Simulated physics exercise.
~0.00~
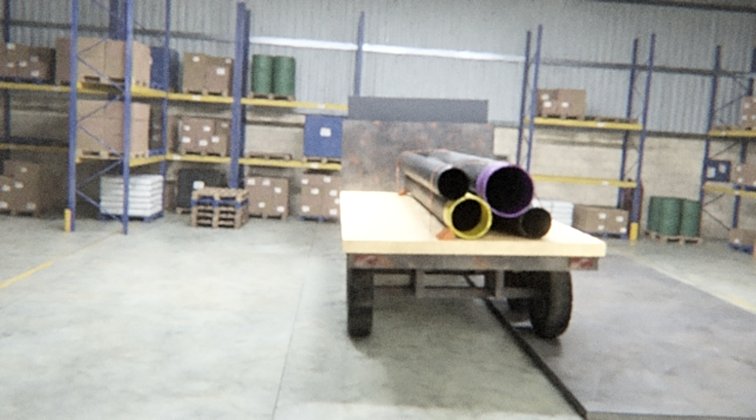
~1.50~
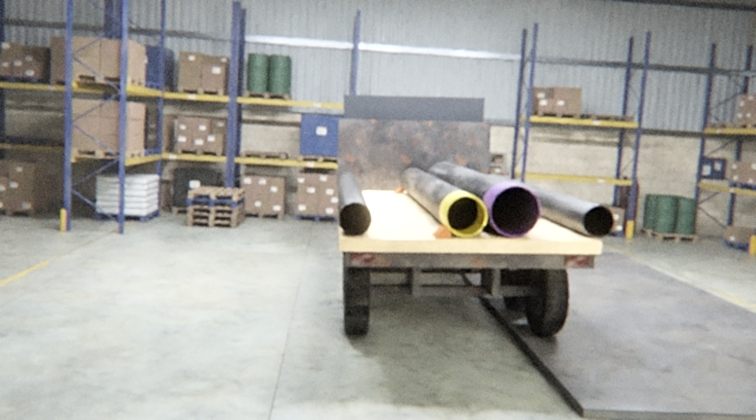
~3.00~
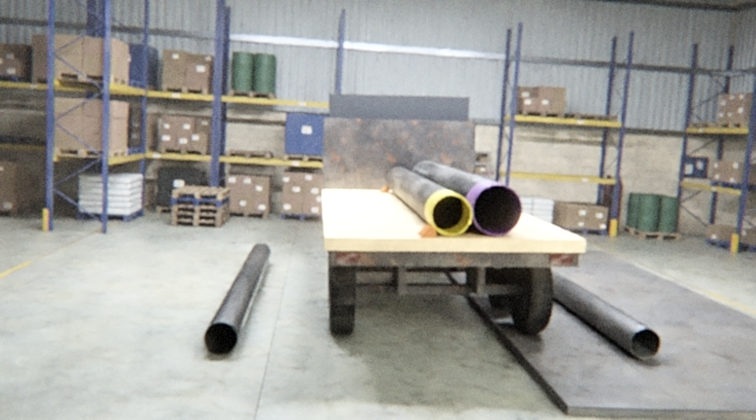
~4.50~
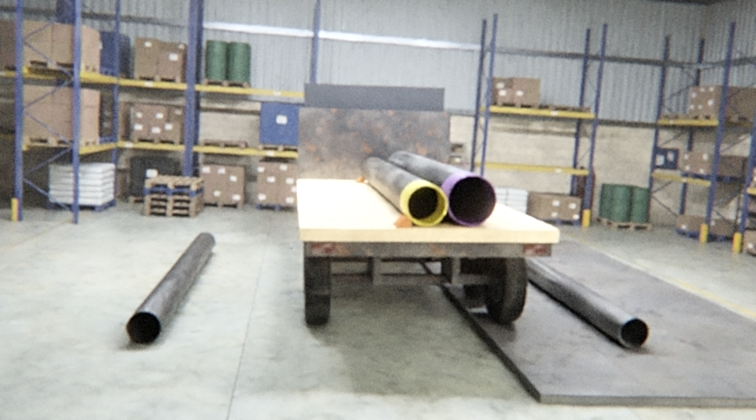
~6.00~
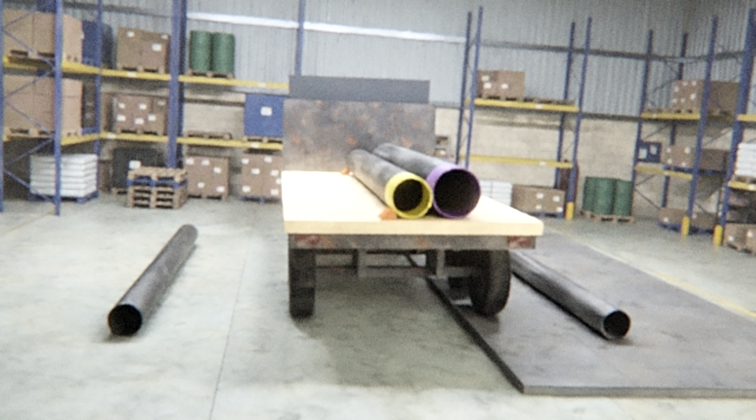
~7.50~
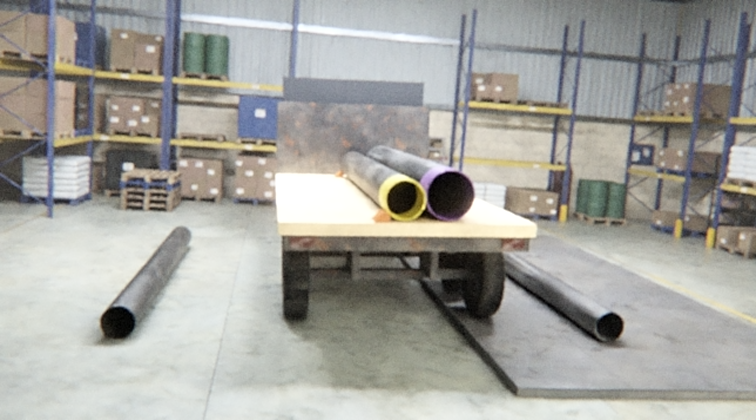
Two dark pipes rolled off opposite sides of a flatbed truck and landed on the warehouse floor, one to the left and one to the right, while the yellow-ended and purple-ended pipes stayed side by side on the deck.
